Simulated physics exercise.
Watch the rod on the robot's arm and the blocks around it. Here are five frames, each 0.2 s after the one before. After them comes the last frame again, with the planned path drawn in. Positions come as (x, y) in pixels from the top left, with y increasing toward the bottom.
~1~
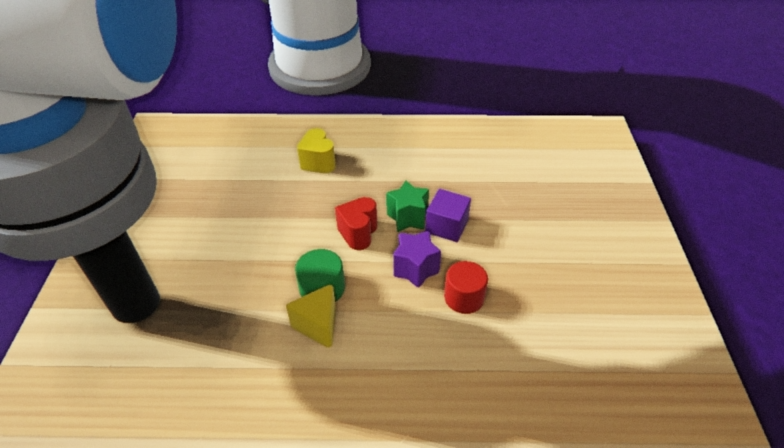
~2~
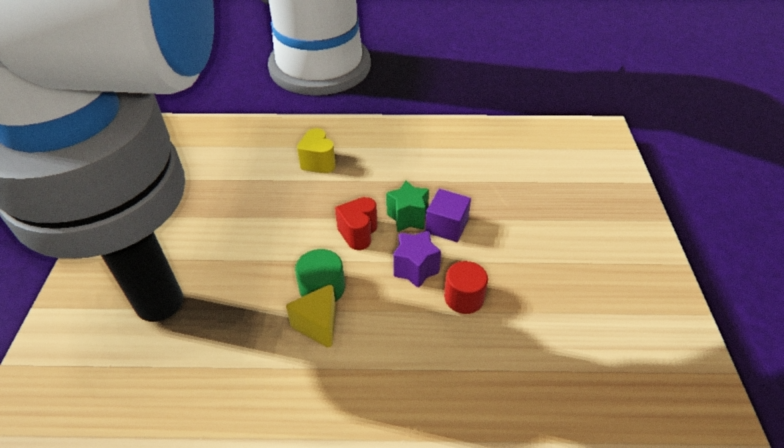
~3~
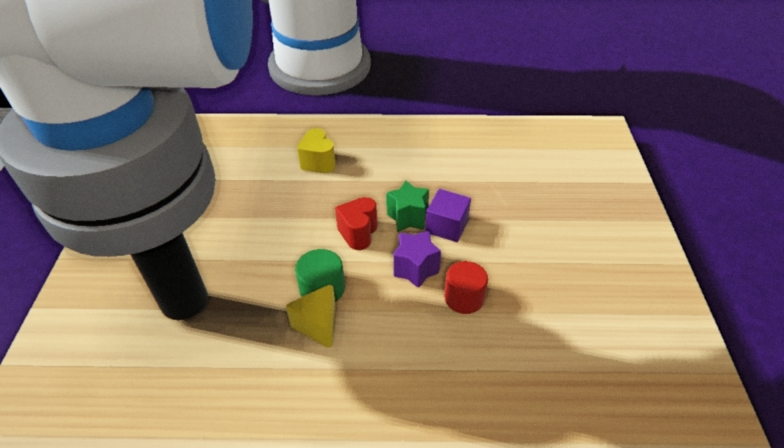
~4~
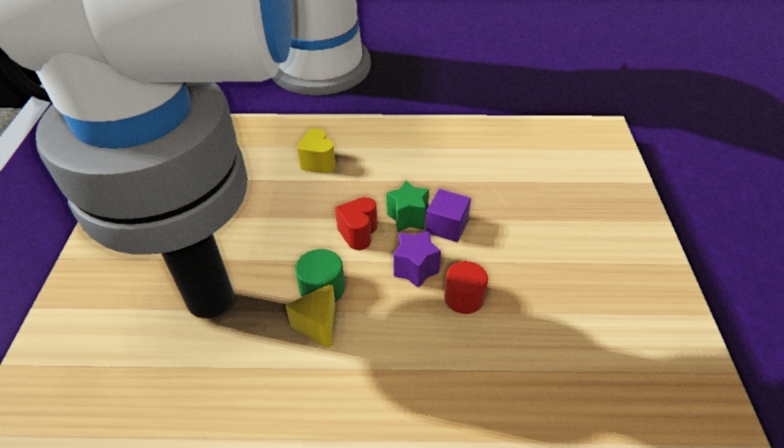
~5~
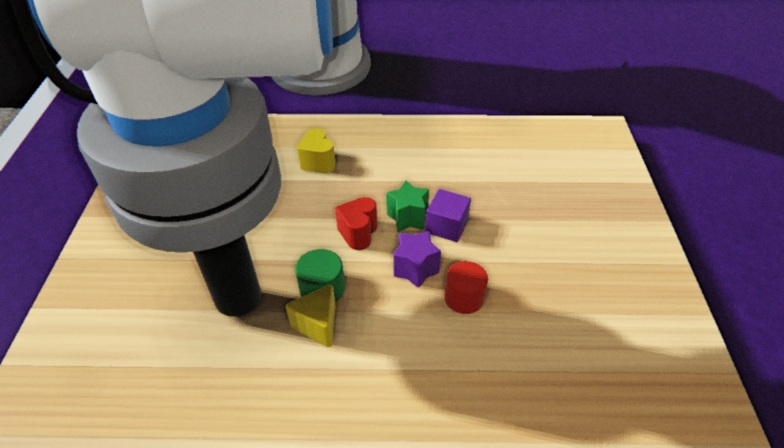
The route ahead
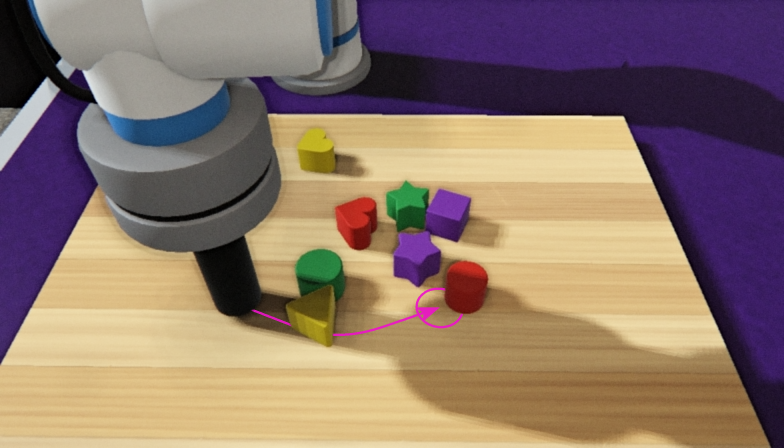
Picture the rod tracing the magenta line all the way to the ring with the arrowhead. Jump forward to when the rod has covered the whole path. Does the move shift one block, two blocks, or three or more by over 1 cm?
Total moved: Two.
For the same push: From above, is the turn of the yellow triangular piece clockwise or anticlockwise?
Looking from above, the answer is counterclockwise.
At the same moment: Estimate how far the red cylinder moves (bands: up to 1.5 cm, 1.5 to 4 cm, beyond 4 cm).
It shifts 1.5 to 4 cm.
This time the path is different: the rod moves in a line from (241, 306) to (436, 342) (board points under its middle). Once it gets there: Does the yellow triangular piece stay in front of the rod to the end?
It seems so.
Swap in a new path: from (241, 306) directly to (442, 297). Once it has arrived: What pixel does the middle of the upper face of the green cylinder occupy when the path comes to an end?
Expect it around (380, 241).
Drawn move, from (241, 306) through (303, 329) and (374, 330) to (440, 307).
The first path, step by step. One third of the way, rod at (301, 322); yellow triangular piece at (341, 309), turned 45° anticlockwise.
Two thirds of the way, rod at (374, 322); yellow triangular piece at (414, 305), turned 65° anticlockwise.
At the end, rod at (440, 300); yellow triangular piece at (481, 301), turned 45° anticlockwise; green cylinder still; red cylinder at (488, 268).
